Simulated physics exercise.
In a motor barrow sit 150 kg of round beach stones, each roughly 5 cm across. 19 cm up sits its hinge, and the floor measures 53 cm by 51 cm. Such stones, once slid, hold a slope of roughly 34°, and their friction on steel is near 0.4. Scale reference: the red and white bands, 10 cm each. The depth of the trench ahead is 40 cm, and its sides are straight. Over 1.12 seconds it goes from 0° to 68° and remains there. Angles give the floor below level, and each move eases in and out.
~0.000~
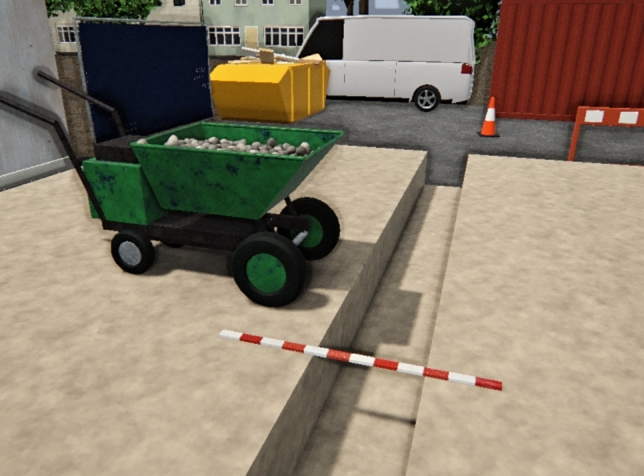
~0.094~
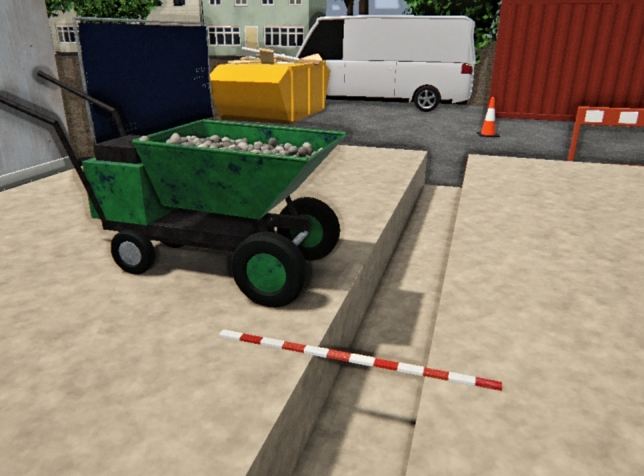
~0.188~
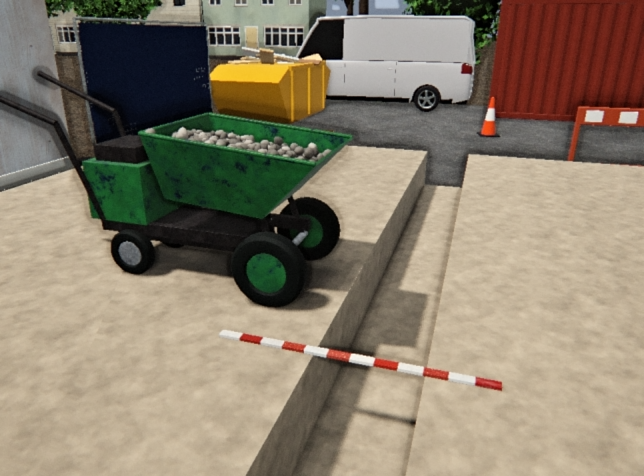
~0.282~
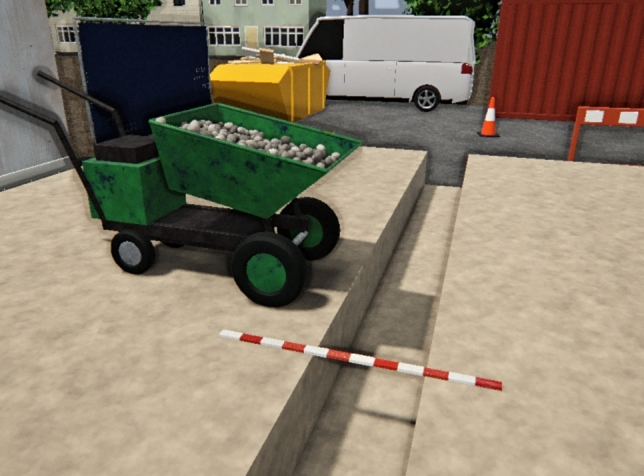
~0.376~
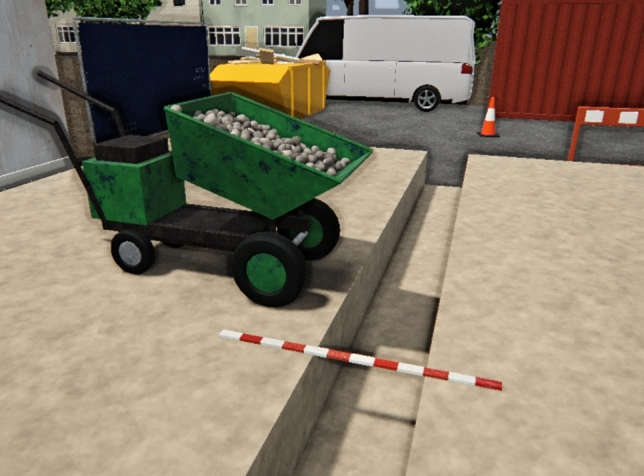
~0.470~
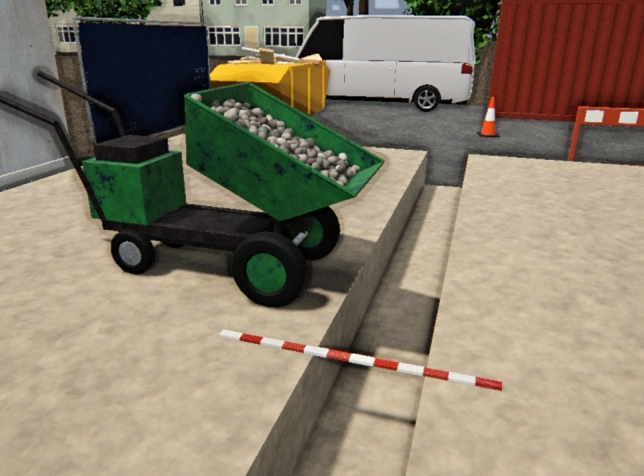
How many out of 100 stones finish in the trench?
About 51 of them.
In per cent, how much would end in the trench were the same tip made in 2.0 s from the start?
Estimate: About 60 %.
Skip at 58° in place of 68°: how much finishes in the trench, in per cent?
Close to 50 per cent then.
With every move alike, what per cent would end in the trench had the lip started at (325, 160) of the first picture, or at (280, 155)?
Close to 30 percent in the first case, 75 percent in the second.
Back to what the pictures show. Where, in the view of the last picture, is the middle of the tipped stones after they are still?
Their middle lands near (432, 339).
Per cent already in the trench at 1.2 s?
Close to 20 per cent has got there by then.
After 0.8 s the floor is at 57°; 100 % in the skip; the foremost stones are at (394, 238).
After 1.2 s the floor is at 68°; 59 % in the skip, 18 % in the trench, 22 % past the trench; the foremost stones are at (505, 322).
After 1.6 s the floor is at 68°; 24 % in the skip, 28 % in the trench, 48 % past the trench; the foremost stones are past the picture's edge.
After 3.5 s the floor is at 68°; 0 % in the skip, 51 % in the trench, 49 % past the trench; the foremost stones are past the picture's edge.
